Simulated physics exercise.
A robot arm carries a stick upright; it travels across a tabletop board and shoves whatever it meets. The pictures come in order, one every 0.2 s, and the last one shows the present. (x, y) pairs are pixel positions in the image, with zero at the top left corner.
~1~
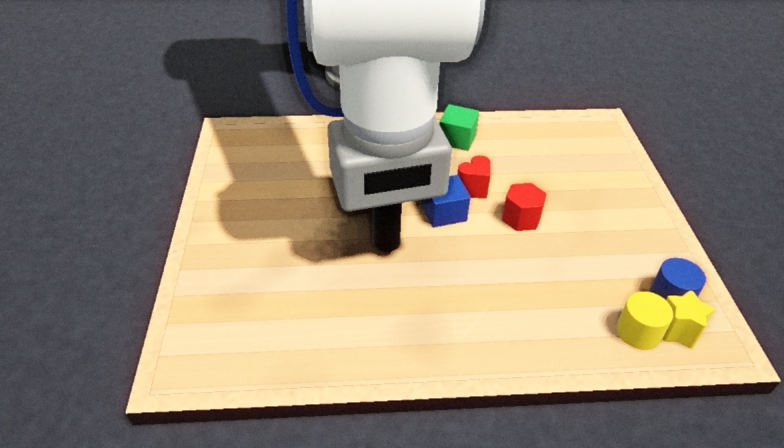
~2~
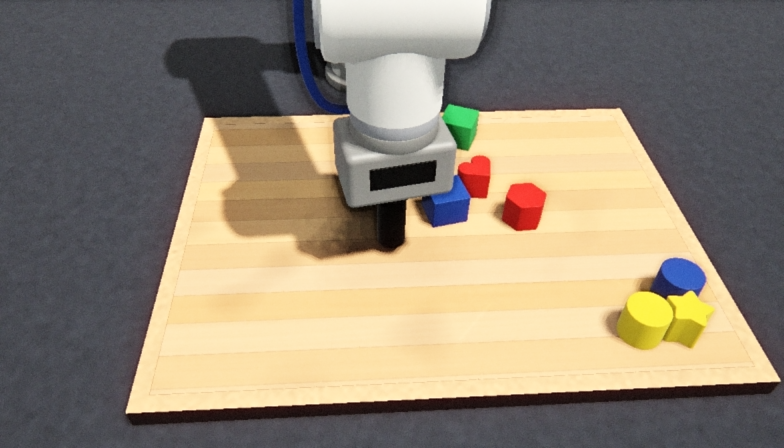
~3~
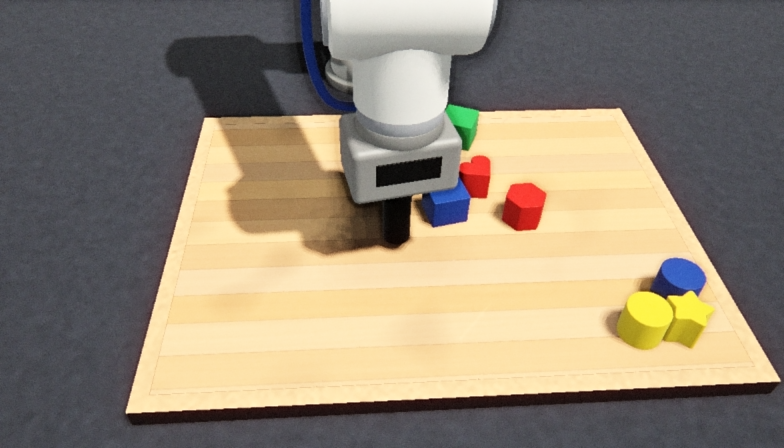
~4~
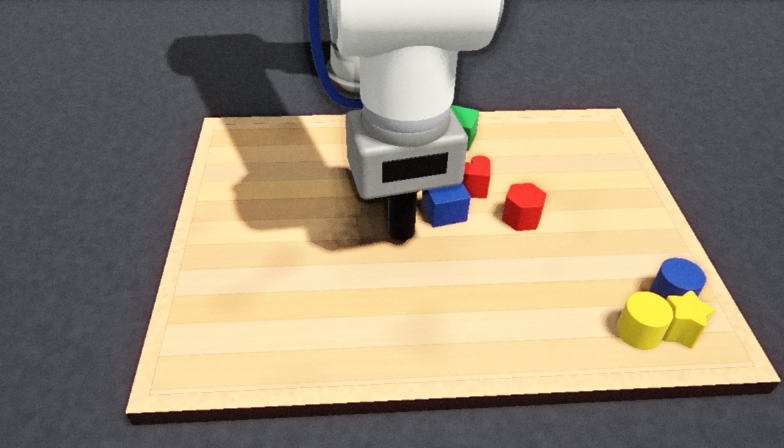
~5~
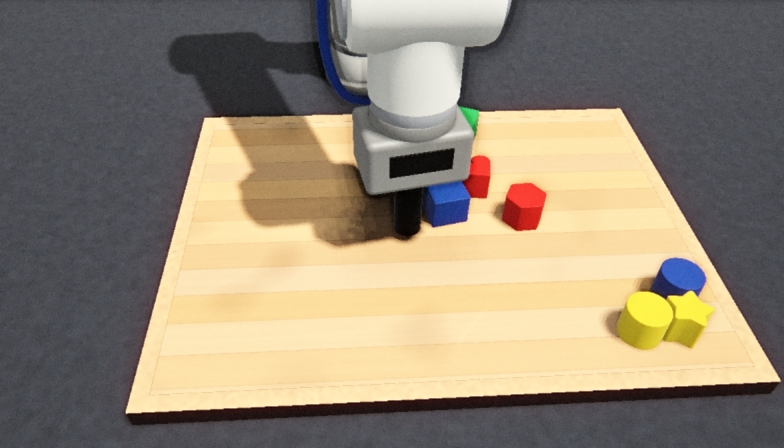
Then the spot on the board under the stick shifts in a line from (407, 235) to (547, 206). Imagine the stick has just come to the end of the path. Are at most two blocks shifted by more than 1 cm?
The answer is no.
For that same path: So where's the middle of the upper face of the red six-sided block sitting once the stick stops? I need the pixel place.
It ends at (585, 193).
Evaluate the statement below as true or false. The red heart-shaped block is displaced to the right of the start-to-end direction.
False
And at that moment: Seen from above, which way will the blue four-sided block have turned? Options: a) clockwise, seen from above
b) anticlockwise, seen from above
Option b.
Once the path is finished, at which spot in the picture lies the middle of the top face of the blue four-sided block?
Somewhere near (471, 177).
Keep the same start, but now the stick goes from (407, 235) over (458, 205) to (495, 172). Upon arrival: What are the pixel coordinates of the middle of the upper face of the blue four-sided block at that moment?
Put as a pixel place, it's (507, 133).
The first path, step by step. One third of the way, stick (458, 220); blue four-sided block (460, 180), turned 55° anticlockwise; red heart-shaped block (477, 163), turned 15° clockwise.
Two thirds of the way, stick (505, 210); blue four-sided block (471, 177), turned 85° anticlockwise; red heart-shaped block (476, 155); red six-sided block (542, 193).
At the end, stick (549, 200); blue four-sided block (471, 177), turned 85° anticlockwise; red heart-shaped block (476, 155); red six-sided block (585, 193), turned 55° clockwise.
